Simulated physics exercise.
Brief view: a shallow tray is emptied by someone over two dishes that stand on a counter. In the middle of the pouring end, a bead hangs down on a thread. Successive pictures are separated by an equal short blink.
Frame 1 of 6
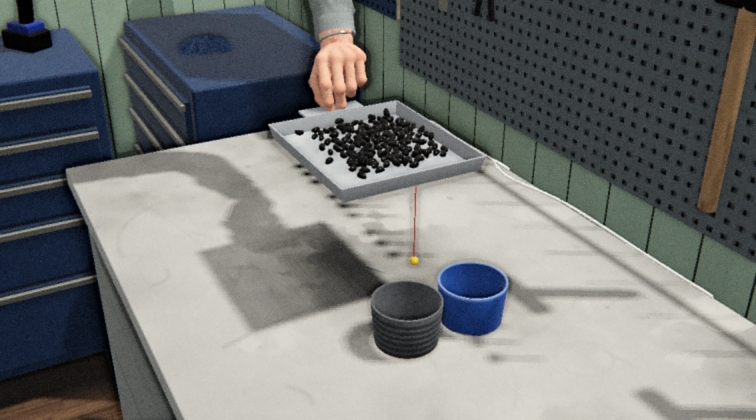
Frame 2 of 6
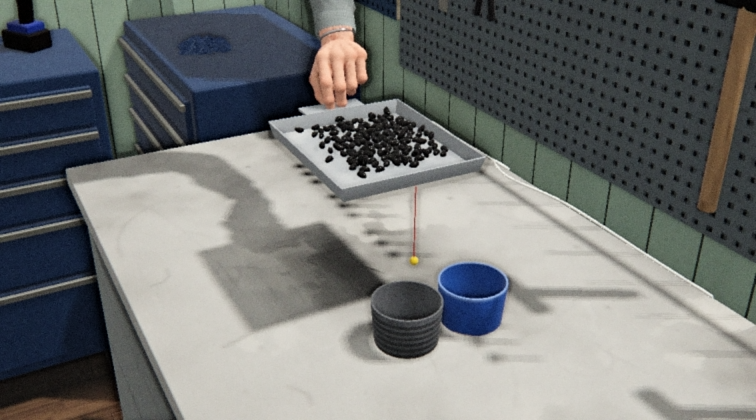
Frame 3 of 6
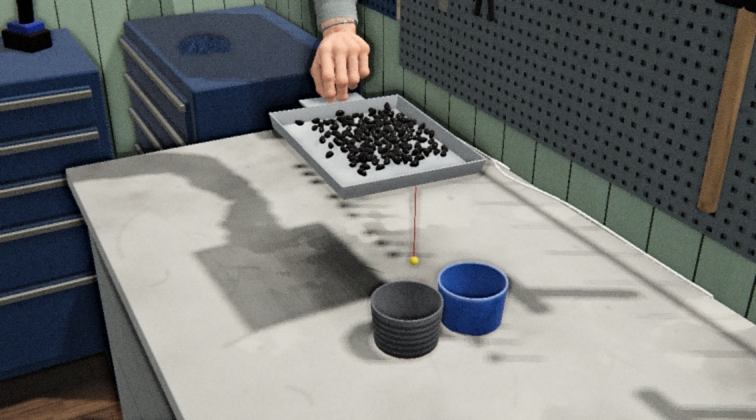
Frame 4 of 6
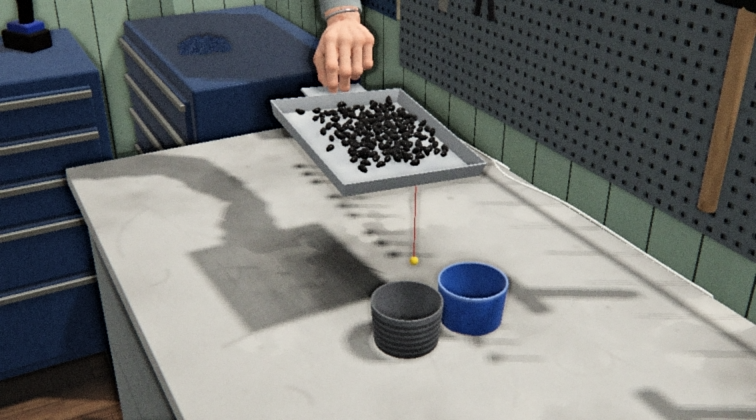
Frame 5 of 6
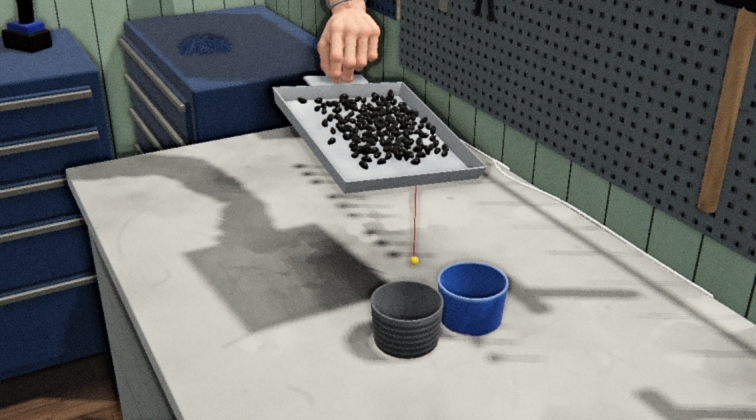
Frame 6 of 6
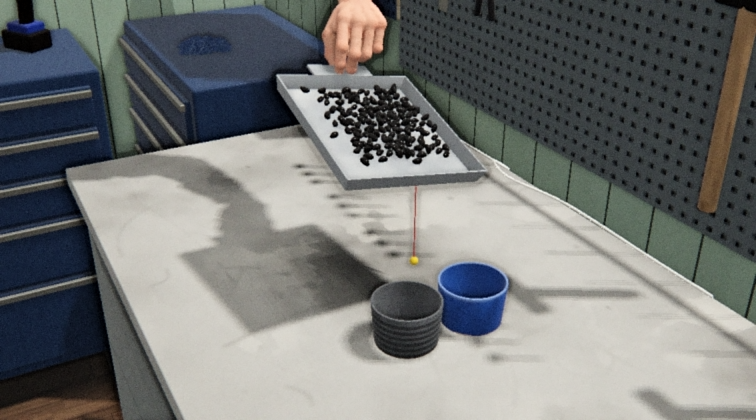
A hand at the top holds a shallow grey tray of black beans above a pale counter in a workshop, seen from above at an angle, with blue drawer cabinets behind and a dark pegboard at right. Below the tray, a yellow bead hangs on a red thread near a dark grey ribbed dish and a blue dish to its right. The hand rises, gradually tilting the tray toward its near right corner, while the beans stay heaped inside and the camera stays still.
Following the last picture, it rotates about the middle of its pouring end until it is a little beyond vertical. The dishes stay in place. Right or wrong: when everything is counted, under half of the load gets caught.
Right.
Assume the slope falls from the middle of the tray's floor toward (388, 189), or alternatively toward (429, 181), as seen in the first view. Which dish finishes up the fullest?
At the first place the left-hand dish, at the second the right-hand dish.
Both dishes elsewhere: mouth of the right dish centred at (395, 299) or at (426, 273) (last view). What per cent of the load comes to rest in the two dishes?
First placement: 0 per cent; second placement: 10 per cent.
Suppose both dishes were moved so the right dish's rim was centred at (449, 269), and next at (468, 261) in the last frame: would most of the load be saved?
Placing 1: A minority of it. Placing 2: A majority of it.
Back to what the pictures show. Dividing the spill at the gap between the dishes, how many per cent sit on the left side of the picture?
Roughly 10 %.
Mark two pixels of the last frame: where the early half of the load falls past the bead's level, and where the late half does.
Around (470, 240) and then (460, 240).
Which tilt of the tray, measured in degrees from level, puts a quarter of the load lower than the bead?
The tilt is near 100° by then.
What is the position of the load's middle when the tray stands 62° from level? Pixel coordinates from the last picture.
The middle of the pieces shows up near (440, 144).
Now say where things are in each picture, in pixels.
The first frame shows corners of the pouring end at (343, 187) and (480, 155), level; middle of the load at (377, 141), black beans; left dish at (425, 335); right dish at (492, 313); bead on its thread at (414, 261).
The second frame shows corners of the pouring end at (344, 186) and (481, 156), level; middle of the load at (377, 140).
The third frame shows corners of the pouring end at (345, 184) and (481, 158), tipped barely, lowest at the right corner; middle of the load at (377, 136).
The fourth frame shows corners of the pouring end at (346, 182) and (482, 162), tipped a little, lowest at the right corner; middle of the load at (378, 131).
The fifth frame shows corners of the pouring end at (348, 179) and (482, 165), tipped a little, lowest at the right corner; middle of the load at (379, 126).
The sixth frame shows corners of the pouring end at (350, 177) and (482, 169), tipped clearly, lowest at the right corner; middle of the load at (381, 121); left dish at (425, 335); right dish at (492, 313).
Soon, tray tipped steeply; nearly all on the tray; a stray few in the air.
A while on, tray tipped past a quarter turn; about a quarter on the tray; a small part in the right dish; about a third outside both; about a quarter in the air.
Towards the end, tray tipped past a quarter turn; about a quarter in the right dish; most outside both.
Finally, tray tipped past a quarter turn; none in the left dish; about a quarter in the right dish; most outside both.
